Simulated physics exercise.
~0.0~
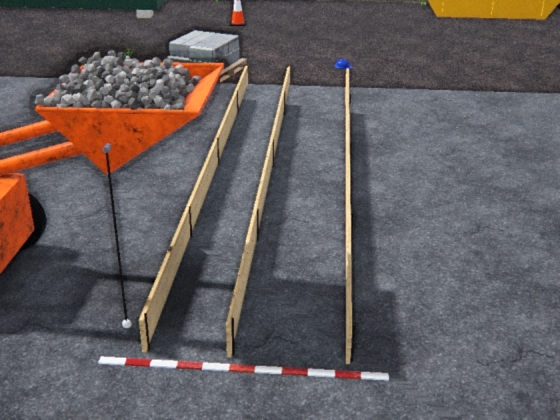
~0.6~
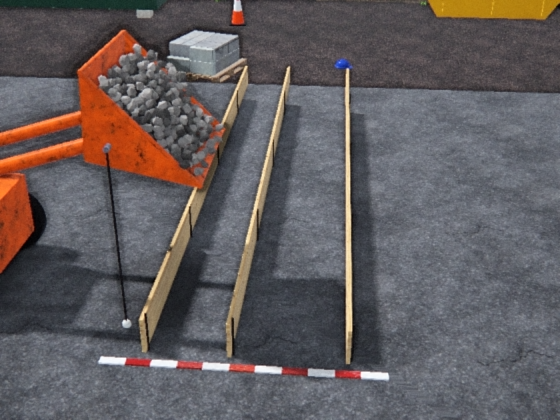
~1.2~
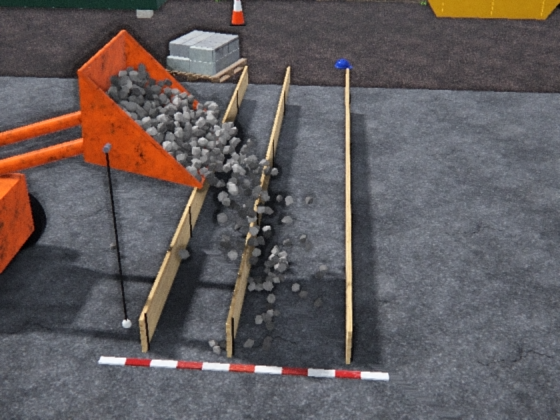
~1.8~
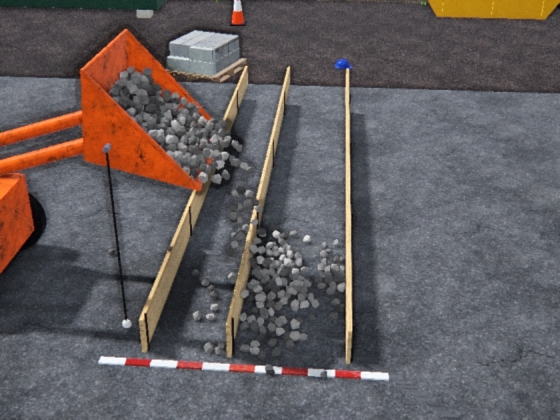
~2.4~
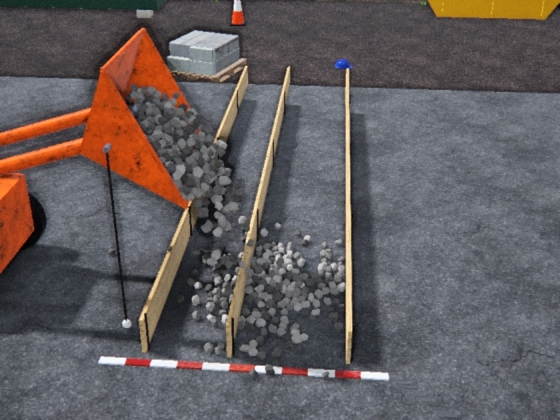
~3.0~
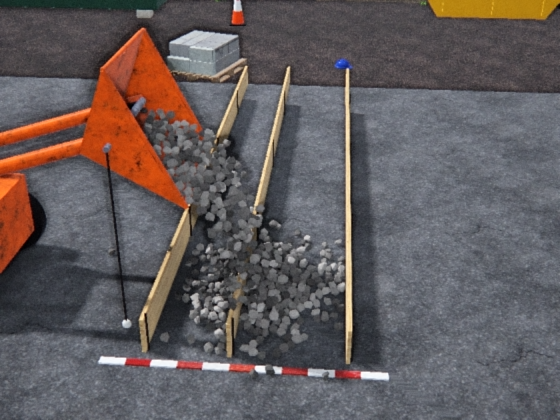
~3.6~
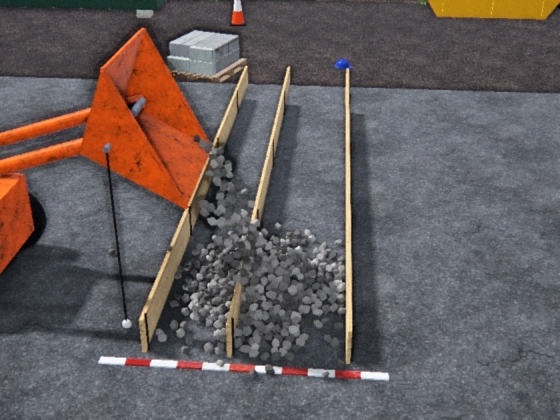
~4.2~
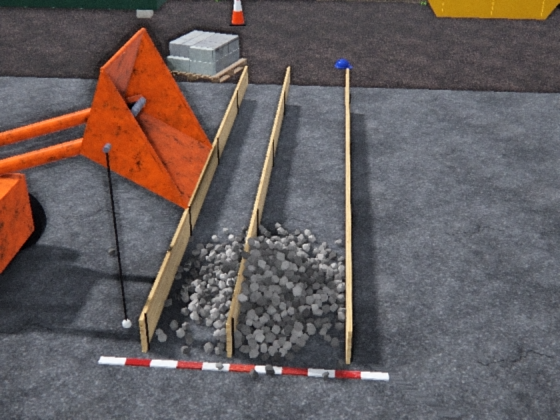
An orange loader bucket full of grey rocks tips down to the right and spills some over two of three wooden boards, then tilts further and empties, leaving the stones heaped across both bays, with more lying in the far one.
